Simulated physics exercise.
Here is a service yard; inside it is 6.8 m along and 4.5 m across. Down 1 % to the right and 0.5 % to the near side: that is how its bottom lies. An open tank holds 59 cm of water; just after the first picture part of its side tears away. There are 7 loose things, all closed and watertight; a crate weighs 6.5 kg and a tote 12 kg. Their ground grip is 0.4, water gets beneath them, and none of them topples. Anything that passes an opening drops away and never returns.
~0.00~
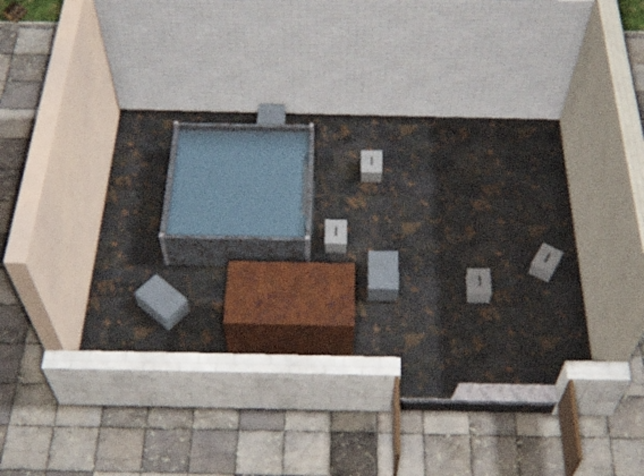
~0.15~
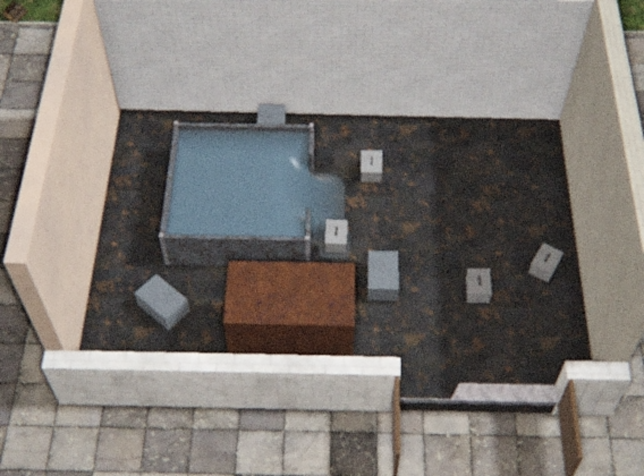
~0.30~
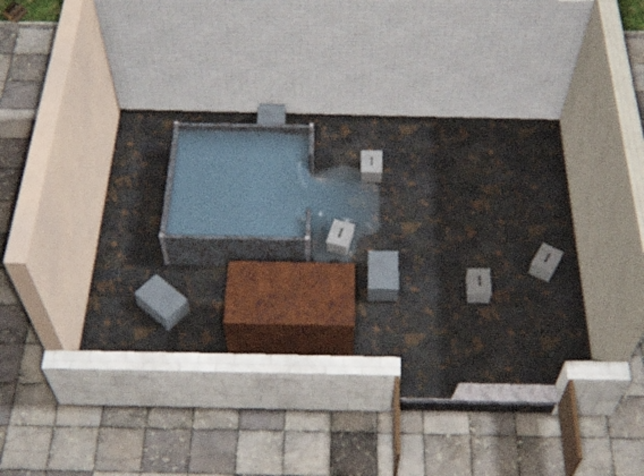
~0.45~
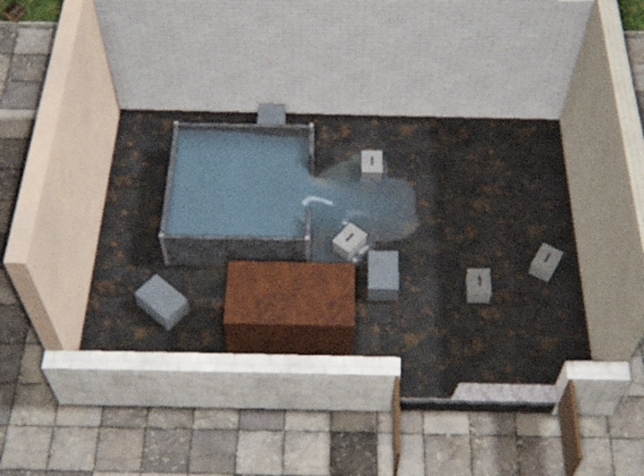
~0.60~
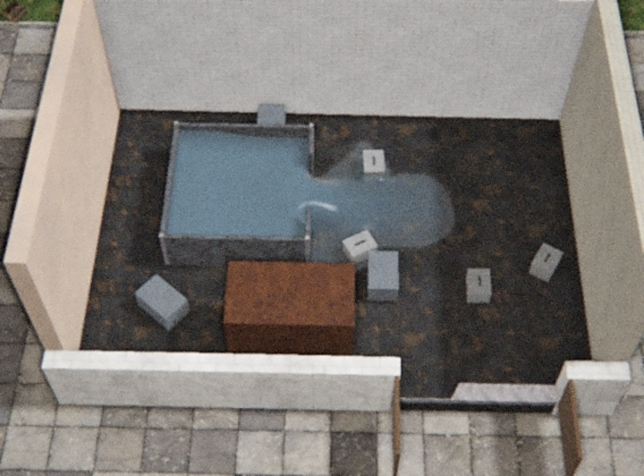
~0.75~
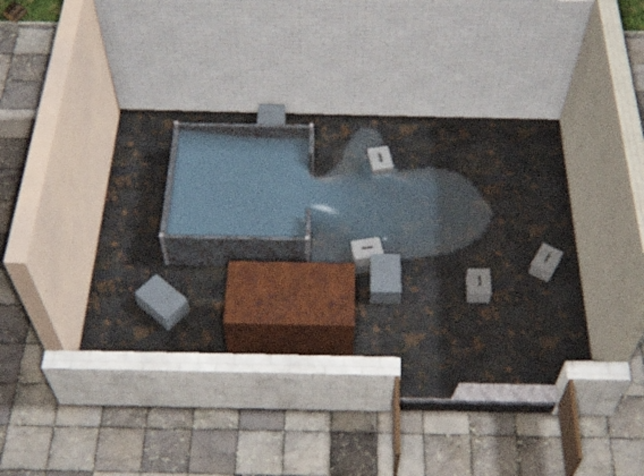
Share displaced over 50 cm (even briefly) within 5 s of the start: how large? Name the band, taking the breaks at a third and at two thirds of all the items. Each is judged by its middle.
Highest of the three bands.
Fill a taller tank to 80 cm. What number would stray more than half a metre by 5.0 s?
That would make 5 of them.
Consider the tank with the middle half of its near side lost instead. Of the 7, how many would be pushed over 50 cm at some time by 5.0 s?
The answer then is 4.
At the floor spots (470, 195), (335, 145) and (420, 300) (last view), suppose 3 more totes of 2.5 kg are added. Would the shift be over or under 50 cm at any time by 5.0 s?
The first comes out beyond the limit, the second within the limit, the third beyond the limit.
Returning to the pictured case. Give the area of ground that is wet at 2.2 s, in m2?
Wet: Near 18 m2.
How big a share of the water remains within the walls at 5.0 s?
Around 94 % of the water.
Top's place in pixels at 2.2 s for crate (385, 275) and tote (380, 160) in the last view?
Approx. (414, 317); approx. (485, 116).
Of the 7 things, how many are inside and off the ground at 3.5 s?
It comes to 2.
After 1.1 s 2 of 7 are over 50 cm from their spots; 0 afloat.
After 2.2 s 5 of 7 are over 50 cm from their spots; 0 afloat.
After 3.5 s 5 of 7 are over 50 cm from their spots; 2 afloat.
After 5.0 s 5 of 7 are over 50 cm from their spots, and 5 have been at some point; 1 afloat.
